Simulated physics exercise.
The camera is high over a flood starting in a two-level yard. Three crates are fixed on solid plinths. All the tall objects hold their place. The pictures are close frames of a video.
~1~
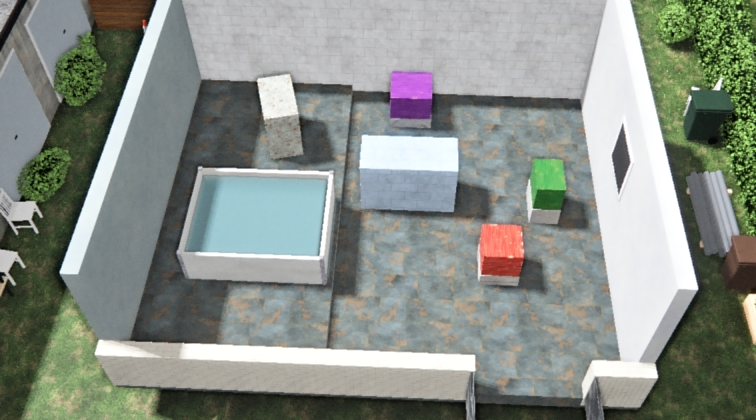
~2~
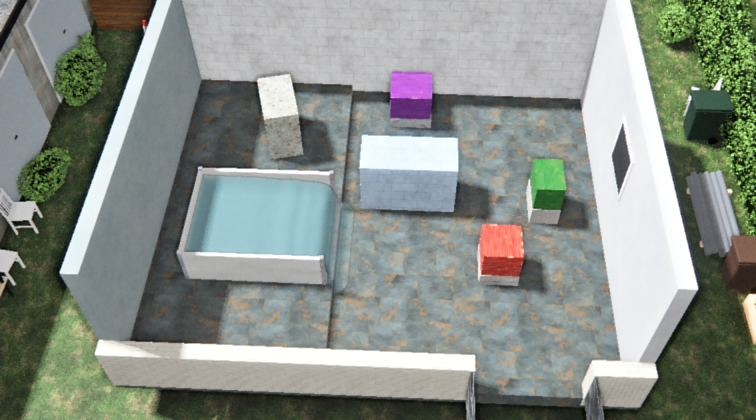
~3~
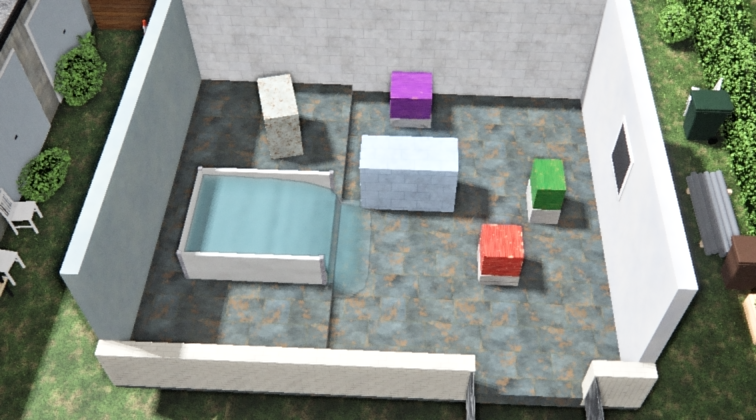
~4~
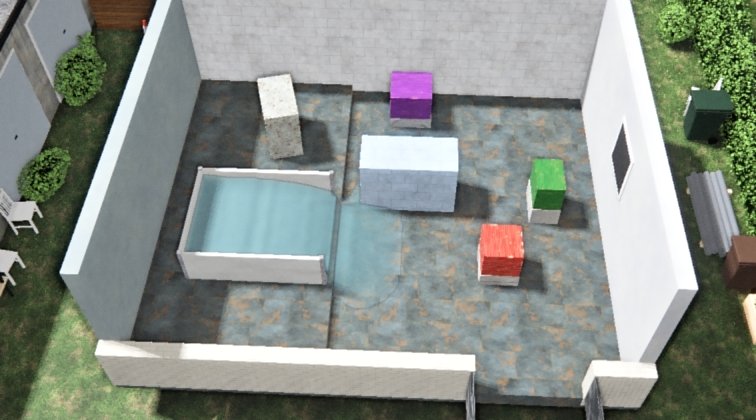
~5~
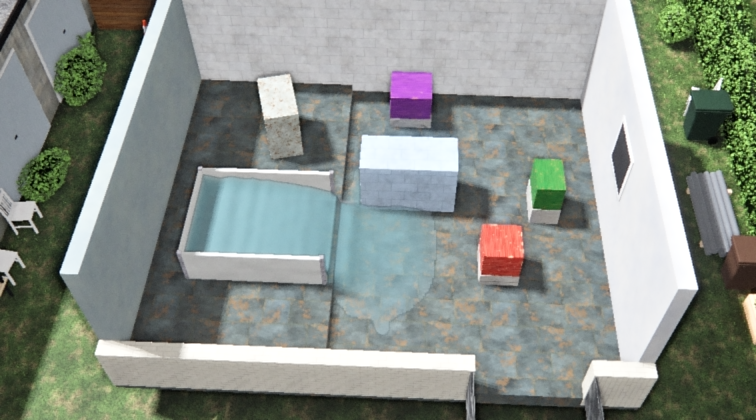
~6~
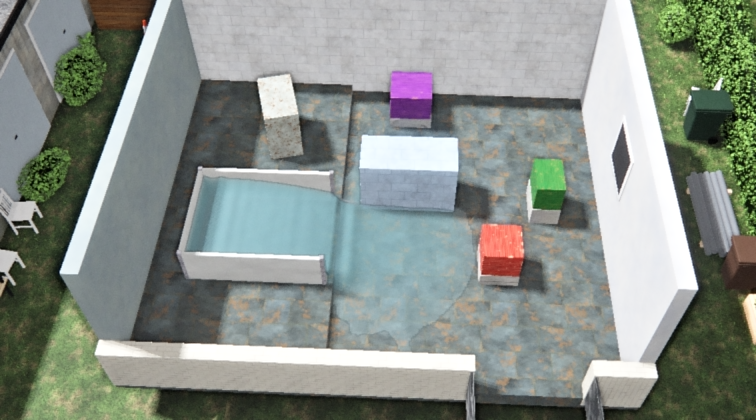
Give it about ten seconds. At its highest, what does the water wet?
In the end: The green crate stays dry; the red crate gets wet; the purple crate stays dry.
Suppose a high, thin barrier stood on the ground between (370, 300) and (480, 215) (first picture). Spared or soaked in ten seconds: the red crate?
Then: Red escapes it.
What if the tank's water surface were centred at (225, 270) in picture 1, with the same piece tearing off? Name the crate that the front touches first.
First comes the one in red.
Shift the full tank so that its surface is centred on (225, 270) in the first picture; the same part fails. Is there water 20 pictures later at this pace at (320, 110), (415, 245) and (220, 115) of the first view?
In turn: Free of water, flooded, dry.
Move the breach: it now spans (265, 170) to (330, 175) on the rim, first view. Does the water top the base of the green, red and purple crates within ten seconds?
Green crate stays dry; red crate is spared; purple crate takes water.
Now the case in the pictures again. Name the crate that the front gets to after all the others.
That is the one in purple.
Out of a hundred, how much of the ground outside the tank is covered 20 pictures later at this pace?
Close to 55 %.
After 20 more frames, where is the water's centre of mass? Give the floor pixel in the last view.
Around (451, 245).
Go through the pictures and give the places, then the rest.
The first picture shows still water in the water tank at (259, 215).
In the second picture, water pours out at (327, 231) and has run to (337, 289).
In the third picture, water pours out at (327, 232) and has run to (352, 292).
In the fourth picture, the front is at (360, 186), out from the gap at (327, 233).
In the fifth picture, the front is at (426, 212), out from the gap at (327, 234).
In the sixth picture, the front is at (463, 216), out from the gap at (327, 234).
A moment on, water covers 30 % of the floor; the green crate water round its plinth, the red crate water round its plinth, the purple crate not reached.
Next, water covers 40 % of the floor; the green crate water round its plinth, the red crate water round its plinth, the purple crate water round its plinth.
Then, water covers 55 % of the floor; the green crate water round its plinth, the red crate water round its plinth, the purple crate water round its plinth.
Later, water covers 65 % of the floor; the green crate water round its plinth, the red crate water round its plinth, the purple crate water round its plinth.
In the end, water covers 65 % of the floor; the green crate stayed above the water, the red crate was topped, the purple crate stayed above the water.
